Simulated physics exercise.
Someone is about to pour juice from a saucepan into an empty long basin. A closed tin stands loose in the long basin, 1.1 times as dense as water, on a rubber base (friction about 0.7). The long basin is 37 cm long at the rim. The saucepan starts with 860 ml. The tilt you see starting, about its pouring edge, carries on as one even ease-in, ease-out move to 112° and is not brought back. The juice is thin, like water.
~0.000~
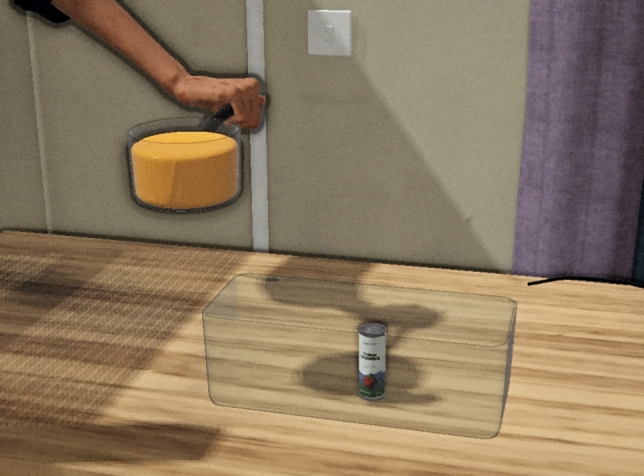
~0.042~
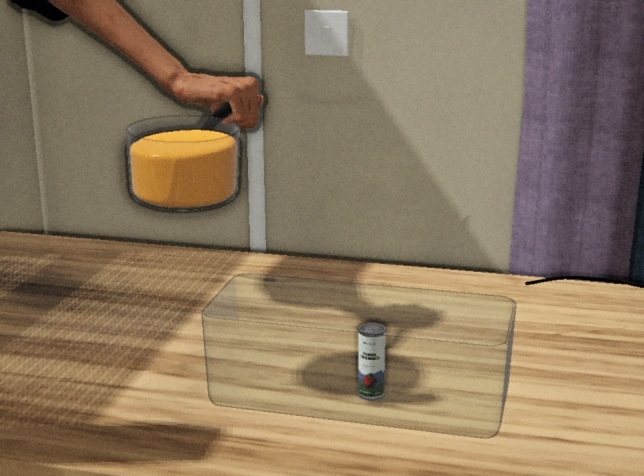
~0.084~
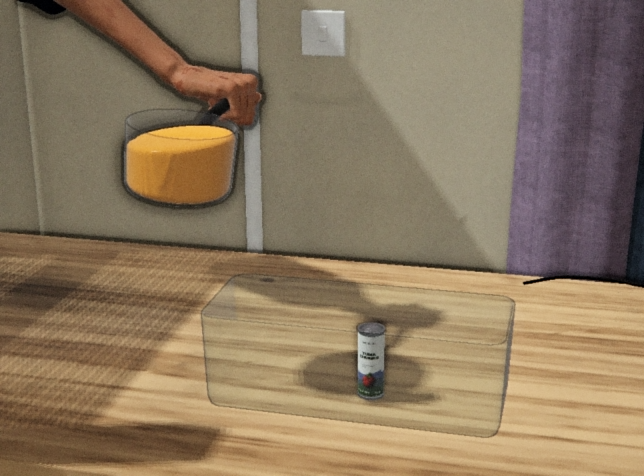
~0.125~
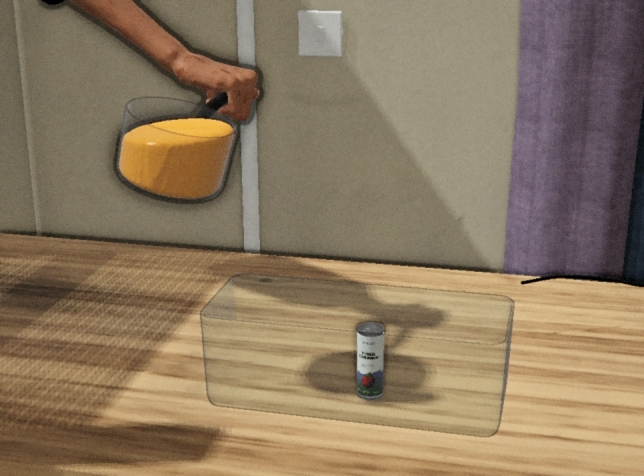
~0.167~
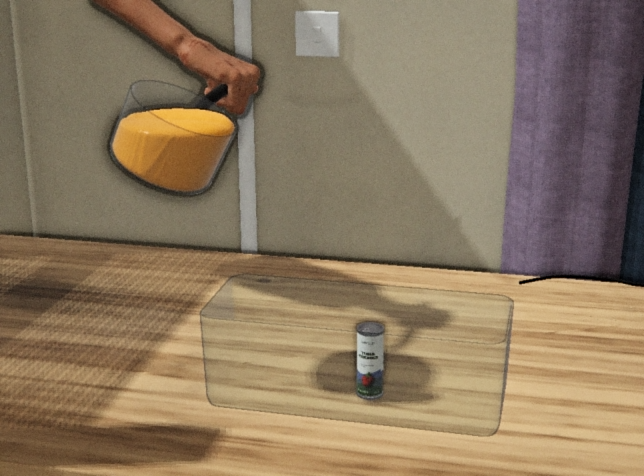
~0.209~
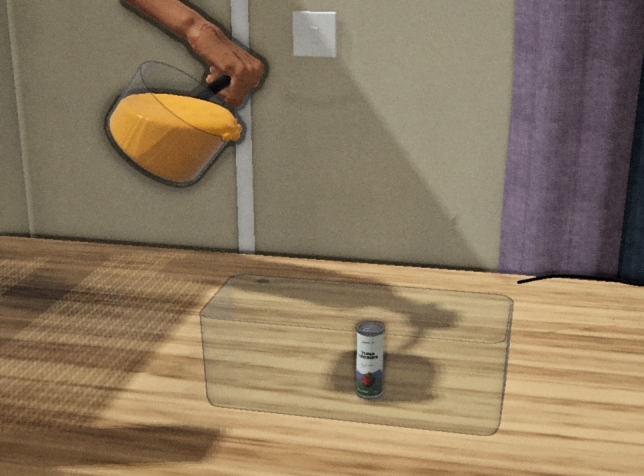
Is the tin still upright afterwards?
It topples.
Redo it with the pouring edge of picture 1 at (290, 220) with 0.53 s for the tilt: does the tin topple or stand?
Then it keeps standing.
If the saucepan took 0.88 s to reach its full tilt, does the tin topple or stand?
The tin topples.
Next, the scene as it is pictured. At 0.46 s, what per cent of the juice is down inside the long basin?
About 2 per cent.
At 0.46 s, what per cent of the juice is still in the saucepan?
Some 46 per cent.
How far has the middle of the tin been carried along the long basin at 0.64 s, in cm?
Some 0 cm.
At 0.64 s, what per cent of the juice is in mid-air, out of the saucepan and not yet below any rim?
About 40 per cent.
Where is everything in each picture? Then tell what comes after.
It leans 0°; its right rim is at (236, 135); the juice meets the walls at (138, 141) and (236, 147); the long basin's rim runs from (219, 295) to (512, 324); the tin's top is at (373, 332), in the first picture.
It leans 2°; its right rim is at (235, 135); the juice meets the walls at (137, 141) and (235, 144), in the second picture.
It leans 7°; its right rim is at (234, 135); the juice meets the walls at (134, 138) and (234, 138), in the third picture.
It leans 15°; its right rim is at (233, 135); the juice meets the walls at (130, 131) and (233, 132), in the fourth picture.
It leans 25°; its right rim is at (232, 135); the juice meets the walls at (126, 117) and (234, 128); 1 per cent is over the edge, in the fifth picture.
It leans 38°; its right rim is at (231, 135); the juice meets the walls at (121, 103) and (230, 125); 2 per cent is over the edge, in the sixth picture.
By 0.46 s the tilt is 107° and 46 per cent is still to pour; the tin stands where it began.
By 0.64 s the tilt is 112° and 4 per cent is still to pour; the tin stands where it began.
By 0.82 s the tilt is 112° and 0 per cent is still to pour; the tin leans 11°.
By 1.03 s the tilt is 112° and 0 per cent is still to pour; the tin lies on its side.
At rest the tin lies on its side.
